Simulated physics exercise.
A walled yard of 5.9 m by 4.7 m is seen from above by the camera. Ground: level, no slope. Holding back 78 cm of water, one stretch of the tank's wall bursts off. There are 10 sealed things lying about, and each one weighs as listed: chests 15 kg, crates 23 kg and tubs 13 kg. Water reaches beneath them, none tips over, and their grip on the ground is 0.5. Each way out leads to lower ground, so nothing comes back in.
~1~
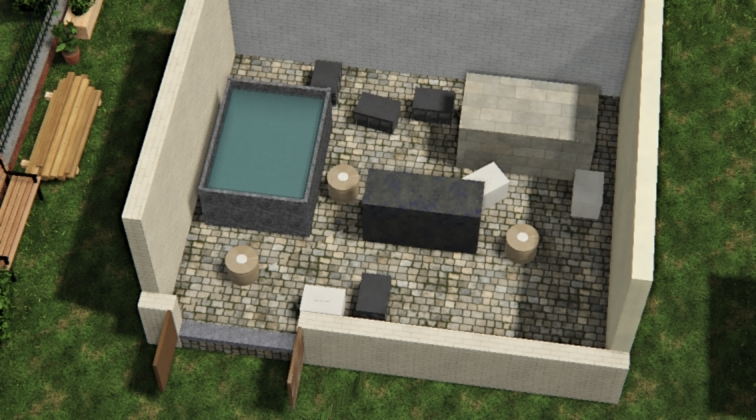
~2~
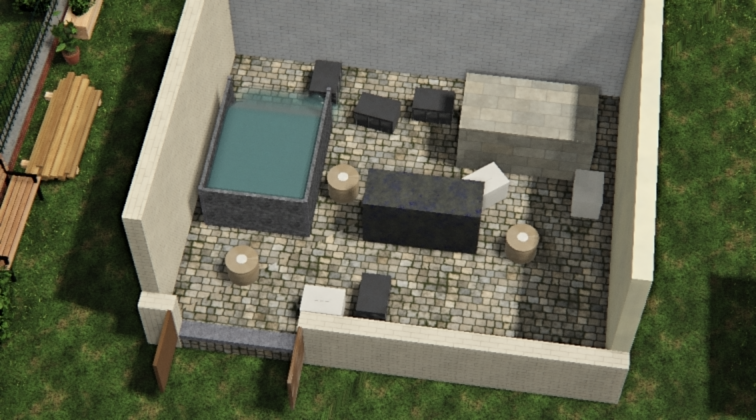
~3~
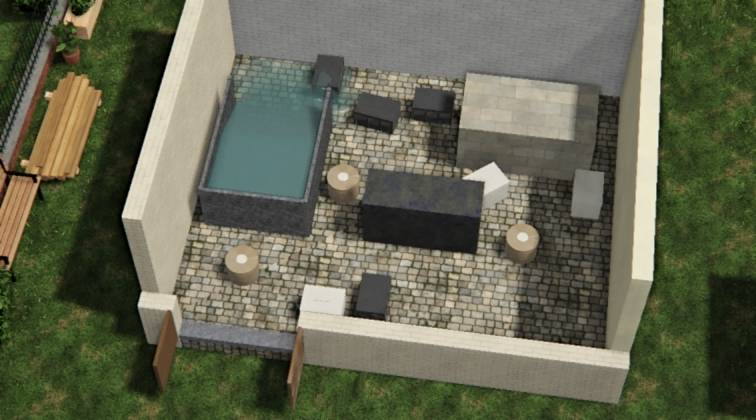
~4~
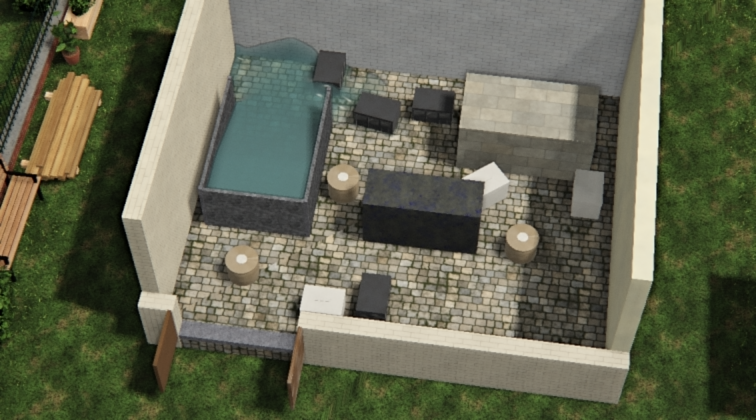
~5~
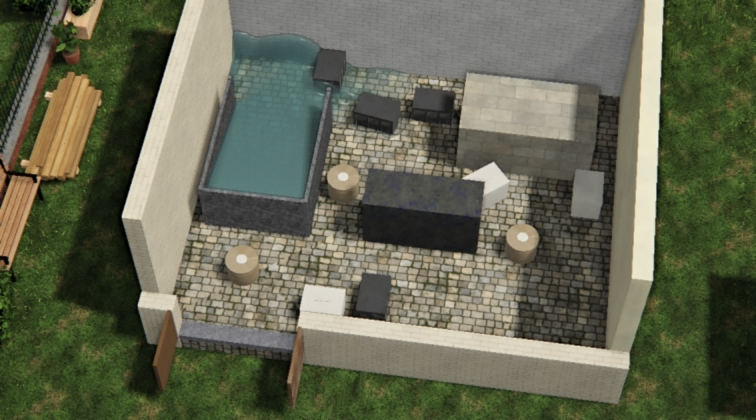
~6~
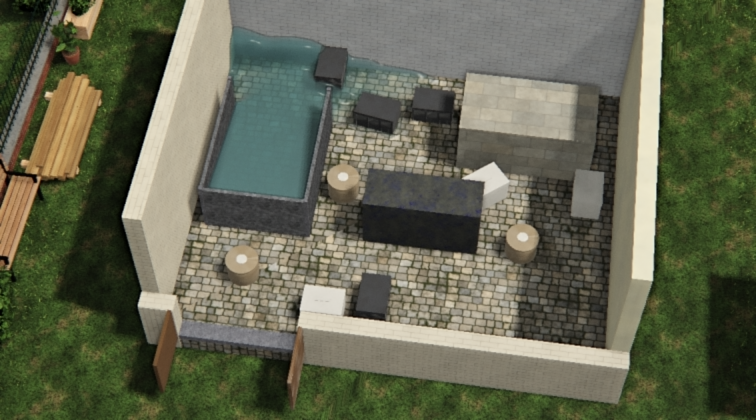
In a walled, cobbled yard seen from above, water pours out over the far end of a dark stone tank at the left. It spreads to the back wall and then rightward along it, nudging a dark crate near the tank slightly, while the other boxes and round tubs stay still.
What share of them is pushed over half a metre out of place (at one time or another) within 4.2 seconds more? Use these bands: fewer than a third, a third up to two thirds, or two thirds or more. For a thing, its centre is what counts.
It falls in a third up to two thirds.
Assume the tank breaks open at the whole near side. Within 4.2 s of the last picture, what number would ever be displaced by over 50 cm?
That gives 3 of them.
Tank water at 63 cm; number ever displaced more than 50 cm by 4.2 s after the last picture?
Then 5 of them.
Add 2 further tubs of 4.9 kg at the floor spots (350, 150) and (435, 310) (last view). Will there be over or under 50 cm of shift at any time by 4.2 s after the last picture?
Within it, Within it.
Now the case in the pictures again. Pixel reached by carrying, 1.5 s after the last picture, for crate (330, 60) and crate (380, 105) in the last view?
Around (443, 100) and (376, 135).
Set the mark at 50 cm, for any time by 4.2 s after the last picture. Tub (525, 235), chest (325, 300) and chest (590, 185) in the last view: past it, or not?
Result, in order: Undershooting / undershooting / overshooting.
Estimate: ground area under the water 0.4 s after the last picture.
About 6.0 m2.
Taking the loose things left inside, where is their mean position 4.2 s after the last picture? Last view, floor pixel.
Mean position: Approximately (407, 240).
Then, 0.4 s after the last picture 1 of 10 are over 50 cm from their spots; 1 afloat.
Then, 1.5 s after the last picture 3 of 10 are over 50 cm from their spots; 1 afloat.
Then, 2.8 s after the last picture 5 of 10 are over 50 cm from their spots; 2 afloat.
Then, 4.2 s after the last picture 5 of 10 are over 50 cm from their spots, and 5 have been at some point; 2 afloat.
